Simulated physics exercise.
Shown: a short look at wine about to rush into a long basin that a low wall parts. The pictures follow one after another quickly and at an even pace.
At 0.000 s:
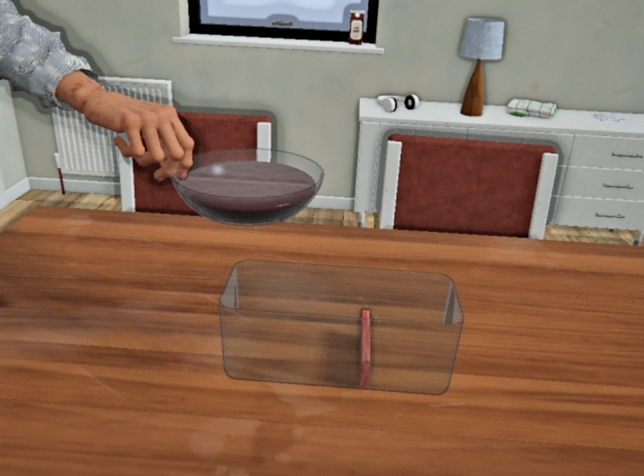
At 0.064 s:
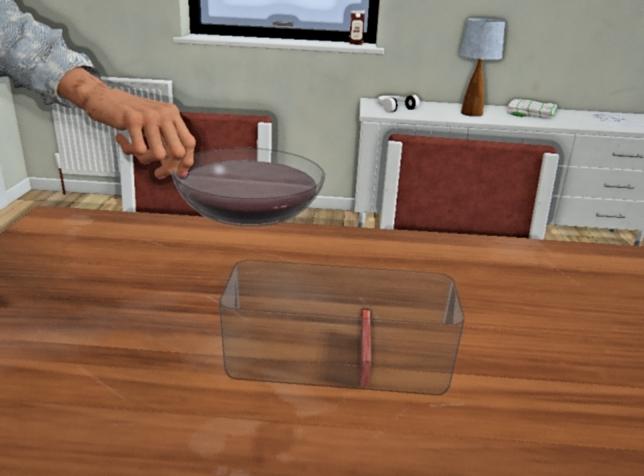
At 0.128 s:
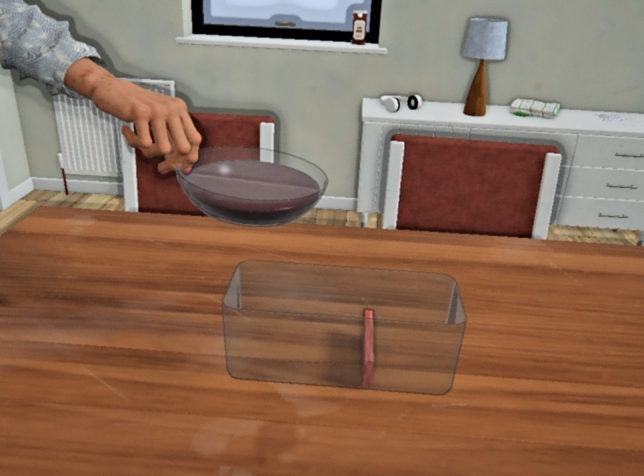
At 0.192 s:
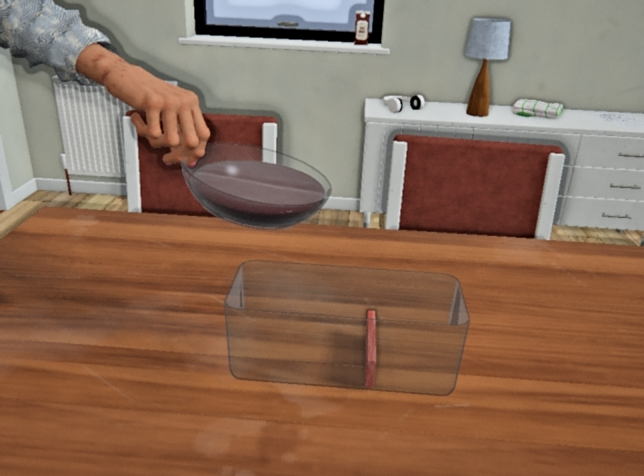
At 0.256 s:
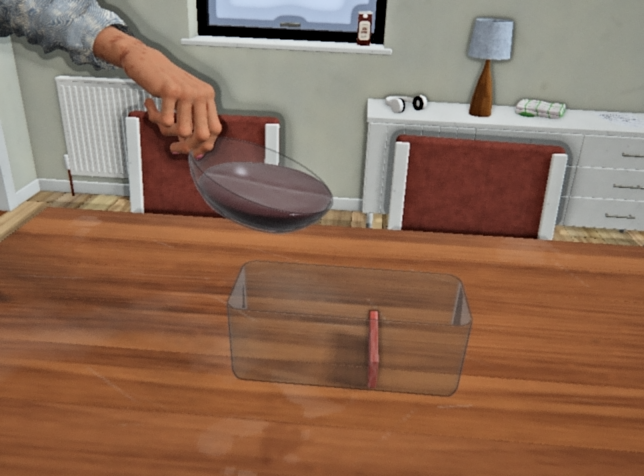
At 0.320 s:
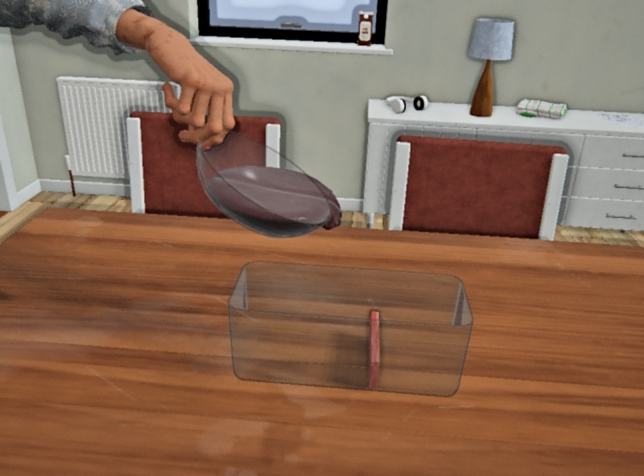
A hand tilting a clear glass bowl of dark wine rightward above a divided transparent basin, wine starting over the rim.
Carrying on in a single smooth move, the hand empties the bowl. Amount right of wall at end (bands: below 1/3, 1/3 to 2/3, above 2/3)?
The right side is left with too little to make a third.
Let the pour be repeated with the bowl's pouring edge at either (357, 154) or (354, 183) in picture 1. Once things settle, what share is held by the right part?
It comes out at around 55 percent and then around 50 percent.
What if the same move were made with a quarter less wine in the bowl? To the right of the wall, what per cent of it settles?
Estimate: Around 10 per cent.
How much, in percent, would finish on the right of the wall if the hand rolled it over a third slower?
Some 35 per cent.
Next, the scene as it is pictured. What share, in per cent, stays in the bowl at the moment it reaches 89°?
My estimate is close to 0 percent remaining.
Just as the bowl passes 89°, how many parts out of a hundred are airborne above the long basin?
Around 15 %.
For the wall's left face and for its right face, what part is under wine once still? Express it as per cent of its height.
The left reaches some 40 %, the right about 30 %.
A moment on, the bowl is tipped on its side and 2 per cent is still to pour, 52 is left of the wall and 25 right of it.
Next, the bowl is tipped right over and 0 per cent is still to pour, 63 is left of the wall and 24 right of it.
Then the bowl is tipped right over and 0 per cent is still to pour, 66 is left of the wall and 24 right of it.
Later the bowl is tipped right over and 0 per cent is still to pour, 66 is left of the wall and 24 right of it.
In the end 66 per cent lies left of the wall, 24 right of it and 10 outside.
